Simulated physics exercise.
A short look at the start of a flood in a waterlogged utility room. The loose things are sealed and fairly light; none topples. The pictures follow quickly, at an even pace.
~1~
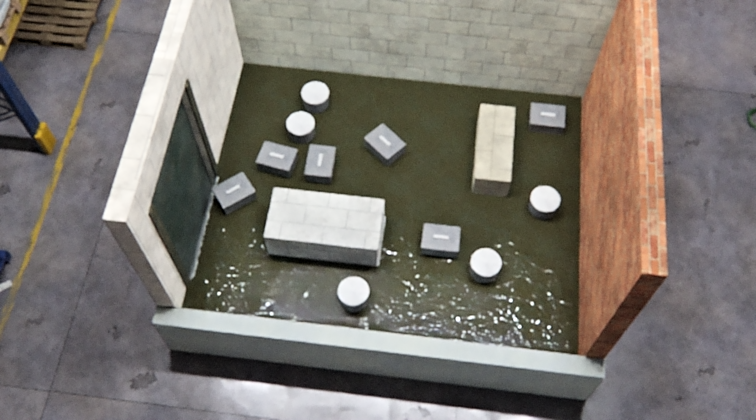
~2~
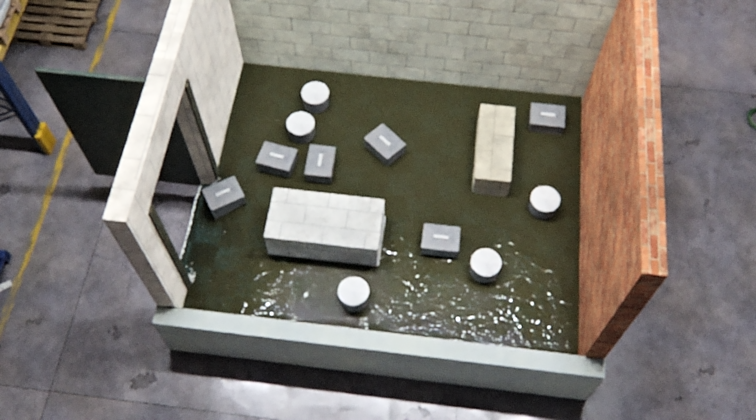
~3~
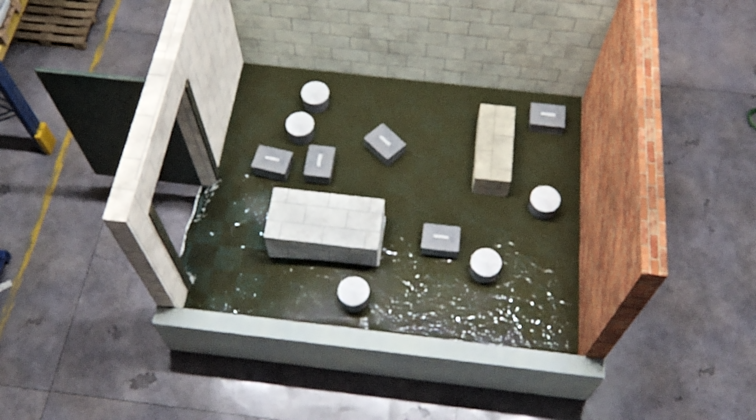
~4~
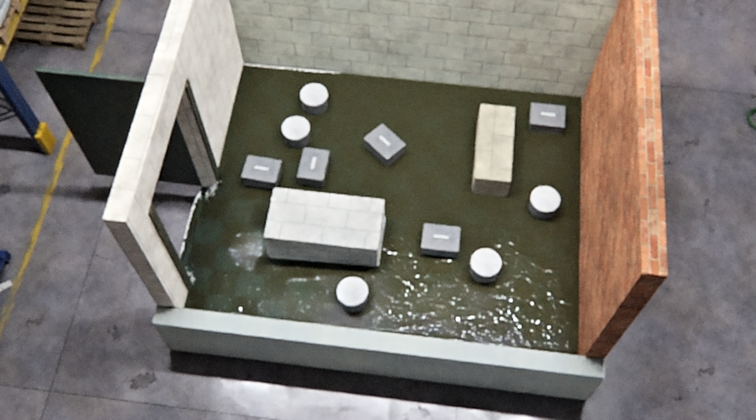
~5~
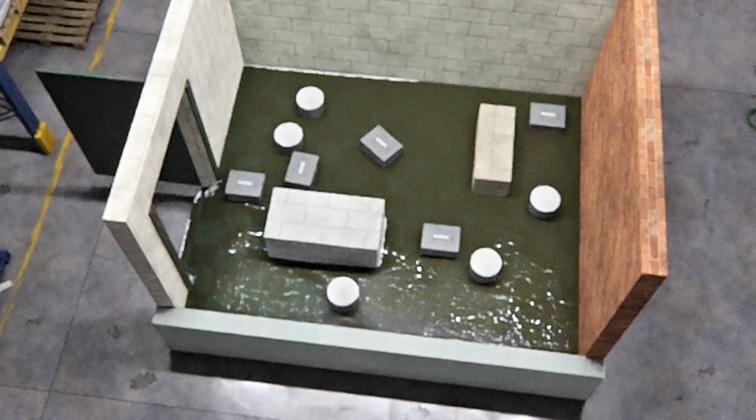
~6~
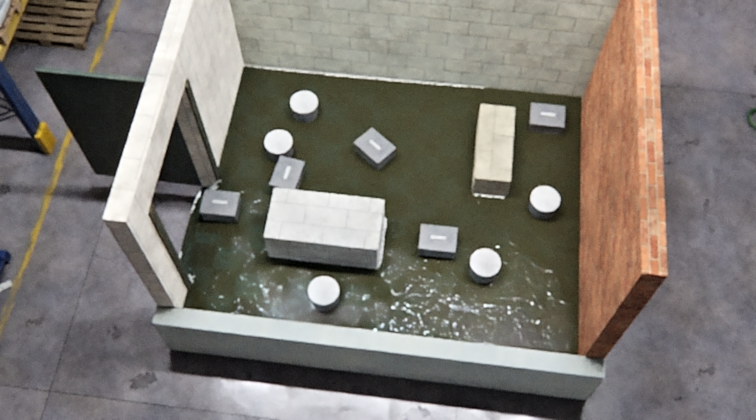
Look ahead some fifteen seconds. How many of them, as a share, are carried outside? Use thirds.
Share: Two thirds or more.
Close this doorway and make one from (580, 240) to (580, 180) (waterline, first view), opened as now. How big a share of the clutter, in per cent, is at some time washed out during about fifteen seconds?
I make it 40 per cent.
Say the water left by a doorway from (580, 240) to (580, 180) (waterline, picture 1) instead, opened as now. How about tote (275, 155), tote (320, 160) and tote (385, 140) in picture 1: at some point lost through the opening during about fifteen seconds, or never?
In turn: Still in, left behind, inside.
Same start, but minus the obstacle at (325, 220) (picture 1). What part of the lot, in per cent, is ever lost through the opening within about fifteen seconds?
Near 70 in a hundred.
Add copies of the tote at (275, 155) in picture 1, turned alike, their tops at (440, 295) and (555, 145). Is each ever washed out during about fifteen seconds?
One after the other: Gone, kept in.
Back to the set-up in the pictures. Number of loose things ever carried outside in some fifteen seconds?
That makes 9.
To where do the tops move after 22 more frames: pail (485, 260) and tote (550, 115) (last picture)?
Near (277, 308) and (492, 106).
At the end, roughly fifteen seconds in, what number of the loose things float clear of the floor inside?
That makes 2.
A moment on, 2 of 11 are out; 9 afloat.
Next, 5 of 11 are out; 6 afloat.
Later, 8 of 11 are out; 3 afloat.
In the end, 9 of 11 are out; 2 afloat.
